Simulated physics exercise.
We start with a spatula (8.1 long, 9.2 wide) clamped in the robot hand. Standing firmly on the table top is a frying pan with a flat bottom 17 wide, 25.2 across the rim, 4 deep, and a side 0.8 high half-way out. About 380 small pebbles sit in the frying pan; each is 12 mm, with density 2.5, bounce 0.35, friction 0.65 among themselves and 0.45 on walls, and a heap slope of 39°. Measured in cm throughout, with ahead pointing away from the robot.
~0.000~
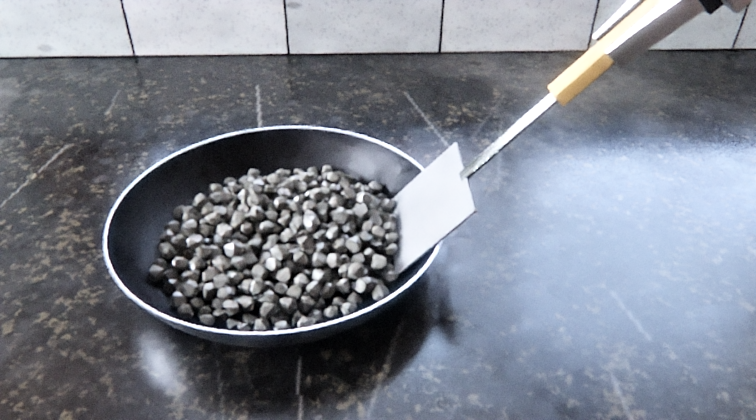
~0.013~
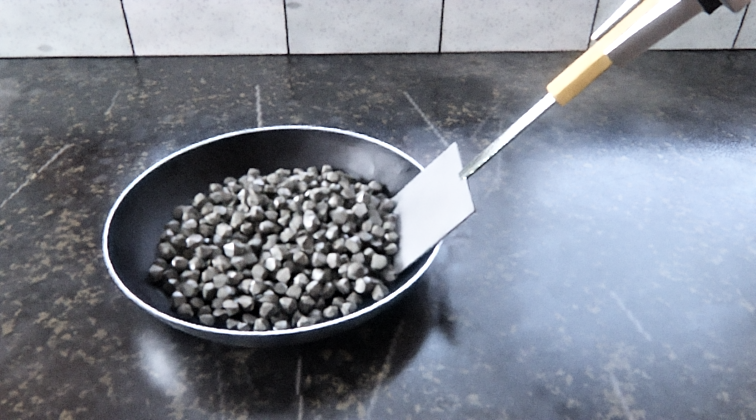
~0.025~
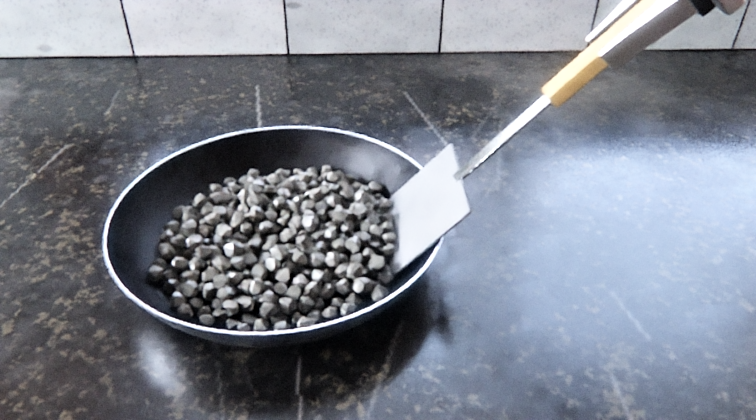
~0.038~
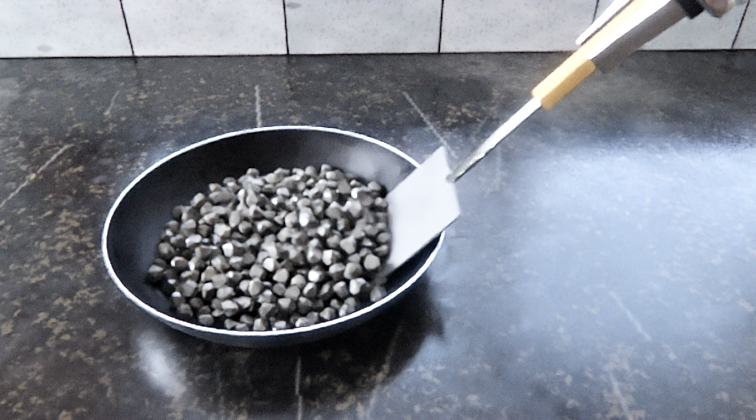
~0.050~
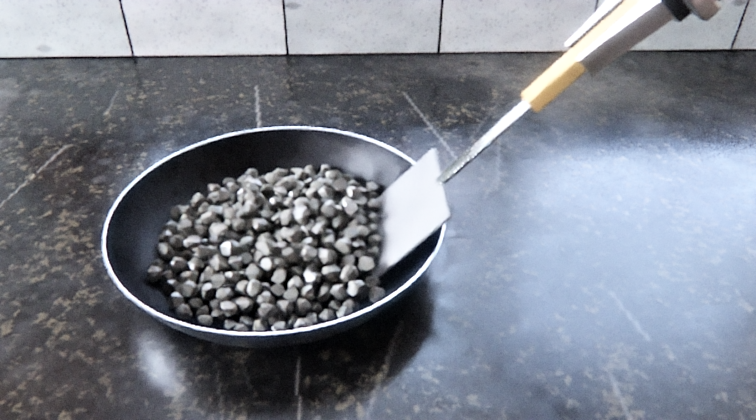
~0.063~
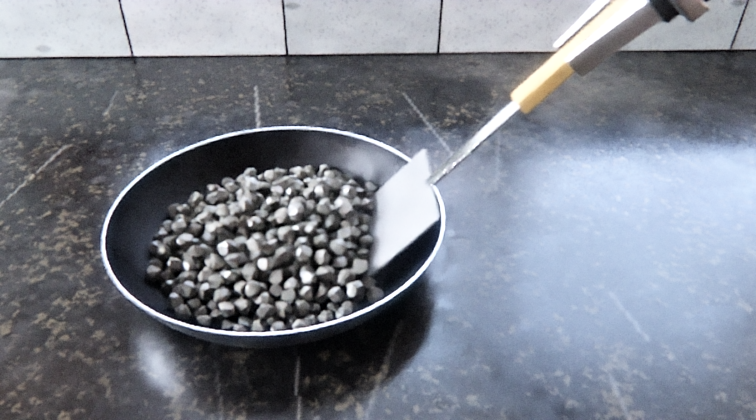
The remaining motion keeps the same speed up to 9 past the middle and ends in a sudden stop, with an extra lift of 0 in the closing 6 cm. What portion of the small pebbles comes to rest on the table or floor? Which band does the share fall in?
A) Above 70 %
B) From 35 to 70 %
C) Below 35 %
Below 35 % (C).
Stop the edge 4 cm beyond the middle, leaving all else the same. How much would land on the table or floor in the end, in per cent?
About 5 %.
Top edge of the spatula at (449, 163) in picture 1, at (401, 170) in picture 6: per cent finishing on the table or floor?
Off the vessel, on the table or floor: Some 35 percent.
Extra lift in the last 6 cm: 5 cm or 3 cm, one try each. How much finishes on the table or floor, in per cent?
It works out to some 25 per cent for the first setting and some 25 per cent for the second.
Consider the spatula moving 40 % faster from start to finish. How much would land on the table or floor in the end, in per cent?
Estimate: Near 25 %.
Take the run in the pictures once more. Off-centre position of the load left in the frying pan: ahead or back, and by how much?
The balance point is about 5.0 cm ahead.
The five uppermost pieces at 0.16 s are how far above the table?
They are some 4 cm up.
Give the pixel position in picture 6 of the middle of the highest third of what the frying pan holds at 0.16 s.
Roughly at (211, 226).
By 0.16 s, sloping 48°, highest piece 4 above the table; 385 in the frying pan.
By 0.27 s, sloping 48°, highest piece 6 above the table; 379 in the frying pan, 6 on the blade or in flight.
By 0.52 s, sloping 48°, highest piece 6 above the table; 311 in the frying pan, 70 on the table or floor, 4 on the blade or in flight.
By 1.57 s, sloping 48°, highest piece 6 above the table; 306 in the frying pan, 79 on the table or floor.
Final count, 306 in the frying pan, 79 on the table or floor. That is 21 % on the table or floor.
